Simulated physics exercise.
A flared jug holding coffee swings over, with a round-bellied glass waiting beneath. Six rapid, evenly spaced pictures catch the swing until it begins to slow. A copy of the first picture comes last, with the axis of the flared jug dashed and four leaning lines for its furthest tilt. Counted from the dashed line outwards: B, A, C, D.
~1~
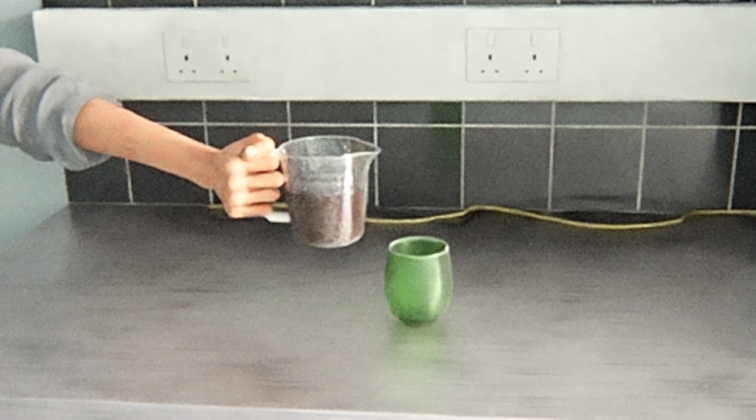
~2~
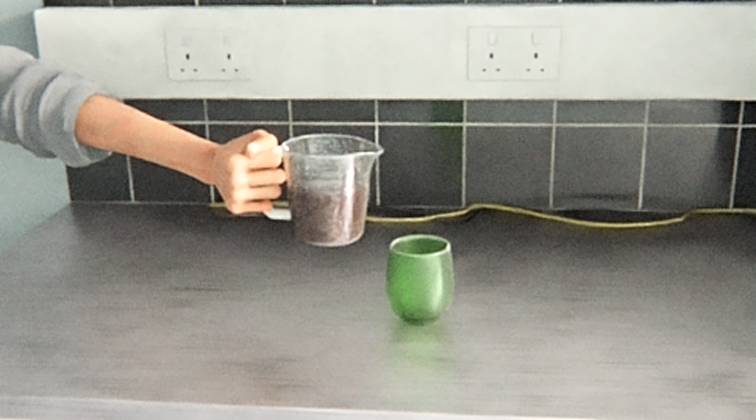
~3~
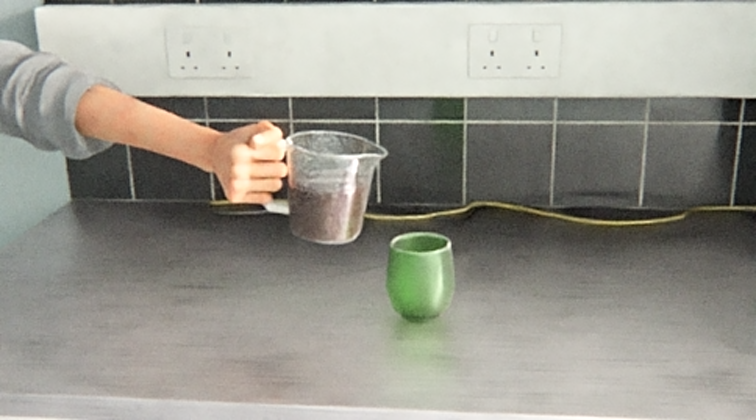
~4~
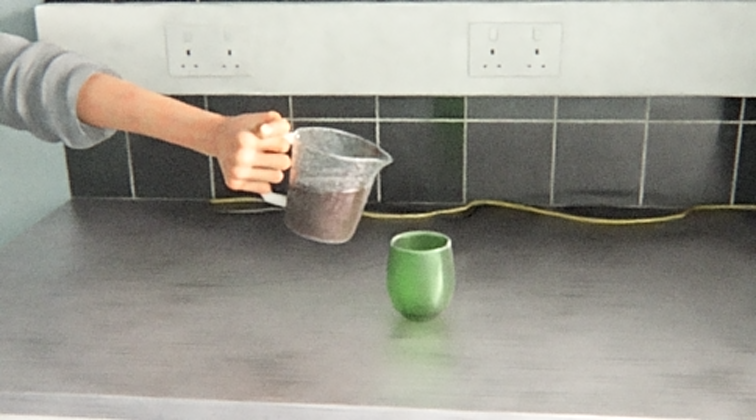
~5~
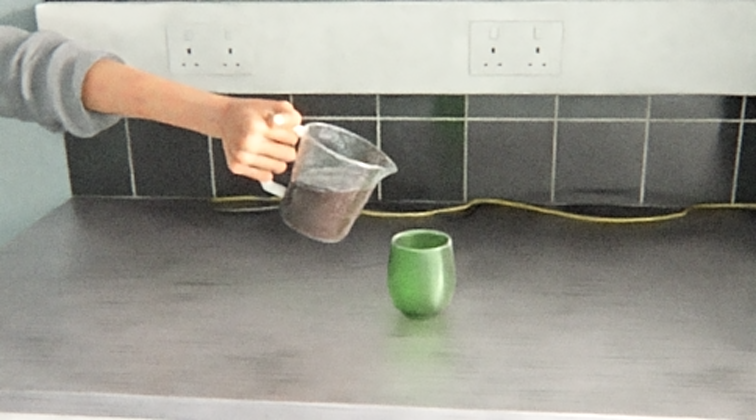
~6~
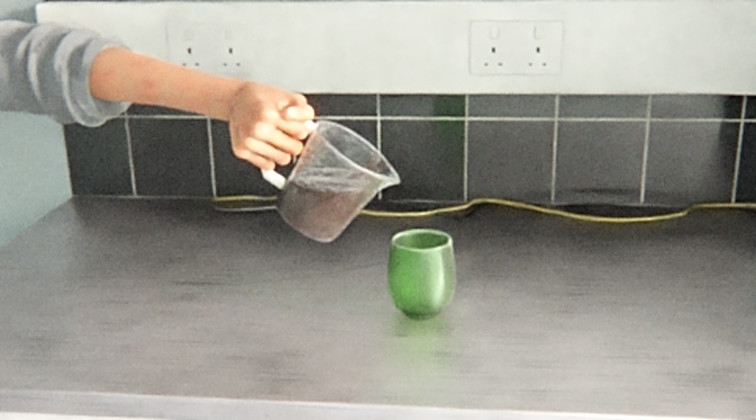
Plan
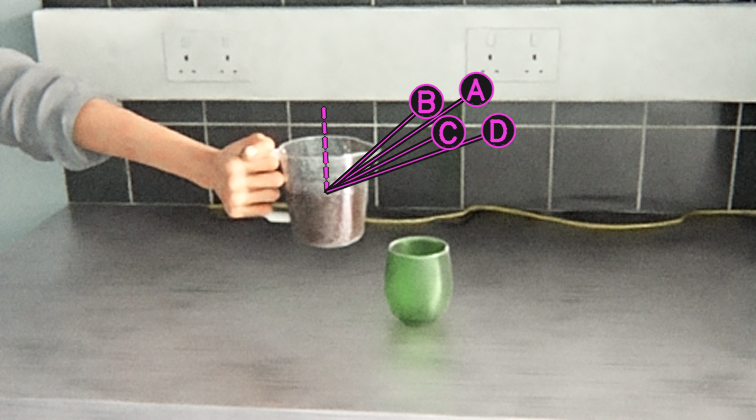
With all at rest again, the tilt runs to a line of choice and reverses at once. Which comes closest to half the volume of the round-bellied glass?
D works best here.
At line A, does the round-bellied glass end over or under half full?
Under half.
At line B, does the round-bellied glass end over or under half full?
Under half.
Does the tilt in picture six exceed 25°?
Yes, it does.
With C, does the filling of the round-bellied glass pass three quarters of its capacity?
No, it does not.
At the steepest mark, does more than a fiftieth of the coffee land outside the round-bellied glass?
No.
On the marked copy, A at (463, 99); B at (414, 113); C at (432, 138); D at (482, 136).
With A, the round-bellied glass ends with about 20 % of what it can hold.
With B, the round-bellied glass ends with about 9 % of what it can hold.
With C, the round-bellied glass ends with about 35 % of what it can hold.
With D, the round-bellied glass ends with about 51 % of what it can hold.
